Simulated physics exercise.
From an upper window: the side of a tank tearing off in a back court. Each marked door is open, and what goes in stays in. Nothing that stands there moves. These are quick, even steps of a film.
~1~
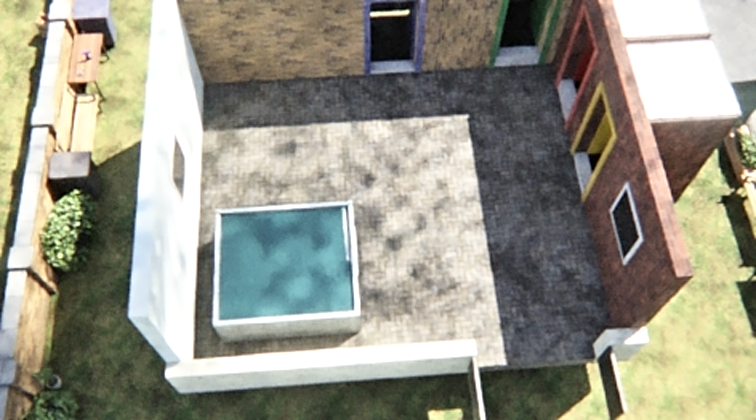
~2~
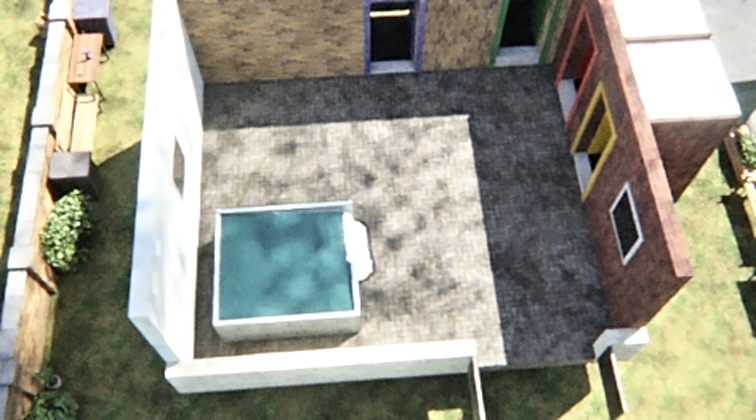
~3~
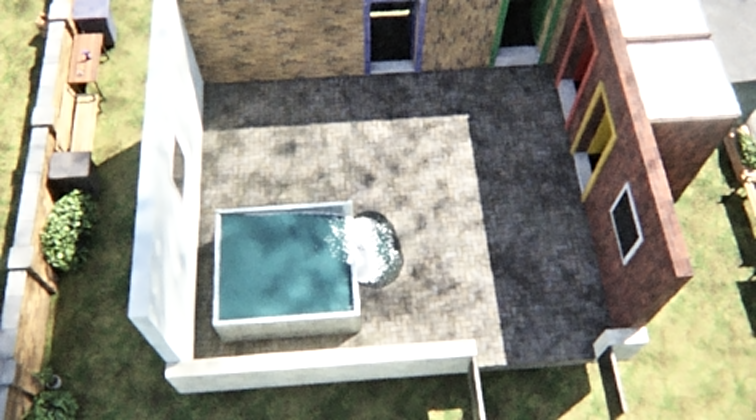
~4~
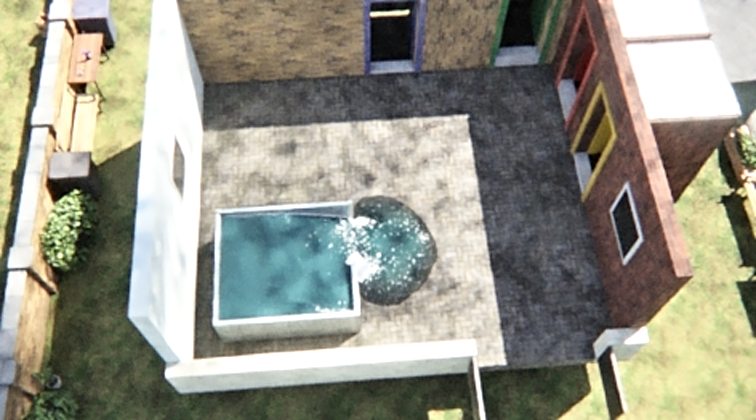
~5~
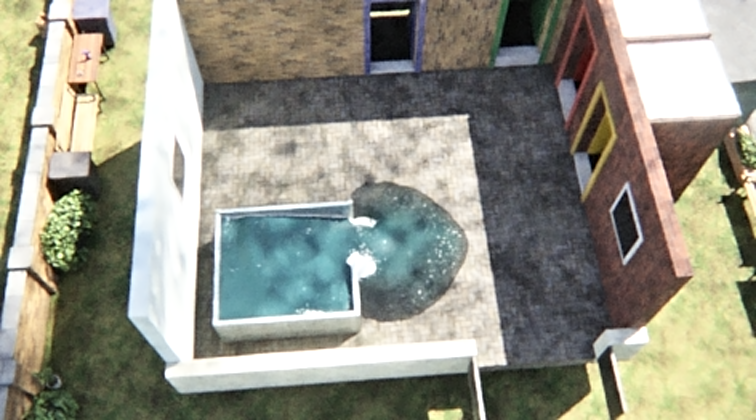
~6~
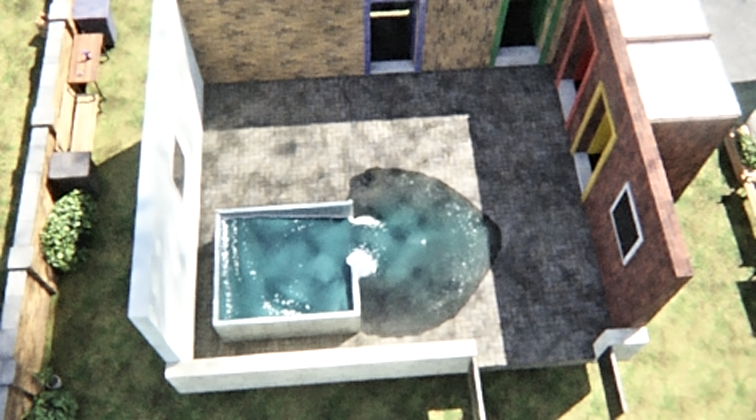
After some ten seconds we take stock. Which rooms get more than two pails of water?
The red door admits no more than that; the green door admits no more than that; the yellow door lets in a lot; the blue door admits no more than that.
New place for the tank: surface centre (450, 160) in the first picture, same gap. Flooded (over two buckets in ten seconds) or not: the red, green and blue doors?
One by one: Red lets more in, green floods, blue is under.
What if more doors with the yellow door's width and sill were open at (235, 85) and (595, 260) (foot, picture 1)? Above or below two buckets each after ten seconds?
As listed: Is under, takes more.
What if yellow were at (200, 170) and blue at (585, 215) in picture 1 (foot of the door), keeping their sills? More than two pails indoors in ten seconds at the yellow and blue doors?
Yellow door is under, blue door passes that mark.
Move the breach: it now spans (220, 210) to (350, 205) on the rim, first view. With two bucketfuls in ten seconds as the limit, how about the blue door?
My reading: The blue one lets more in.
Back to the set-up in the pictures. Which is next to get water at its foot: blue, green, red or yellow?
That is the yellow-painted one.
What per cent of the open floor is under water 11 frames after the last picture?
I make it 55 per cent.
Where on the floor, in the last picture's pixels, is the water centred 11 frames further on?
I would point to (374, 255).
A moment on, water covers 40 % of the floor; the red door not reached, the green door not reached, the yellow door wet at the sill, nothing in, the blue door not reached.
Next, water covers 55 % of the floor; the red door wet at the sill, nothing in, the green door not reached, the yellow door over two buckets in, the blue door not reached.
Then, water covers 55 % of the floor; the red door wet at the sill, nothing in, the green door wet at the sill, nothing in, the yellow door far over two buckets in, the blue door wet at the sill, nothing in.
Later, water covers 60 % of the floor; the red door wet at the sill, nothing in, the green door wet at the sill, nothing in, the yellow door far over two buckets in, the blue door wet at the sill, nothing in.
In the end, water covers 90 % of the floor; the red door wet at the sill, nothing in, the green door wet at the sill, nothing in, the yellow door far over two buckets in, the blue door under two buckets in.
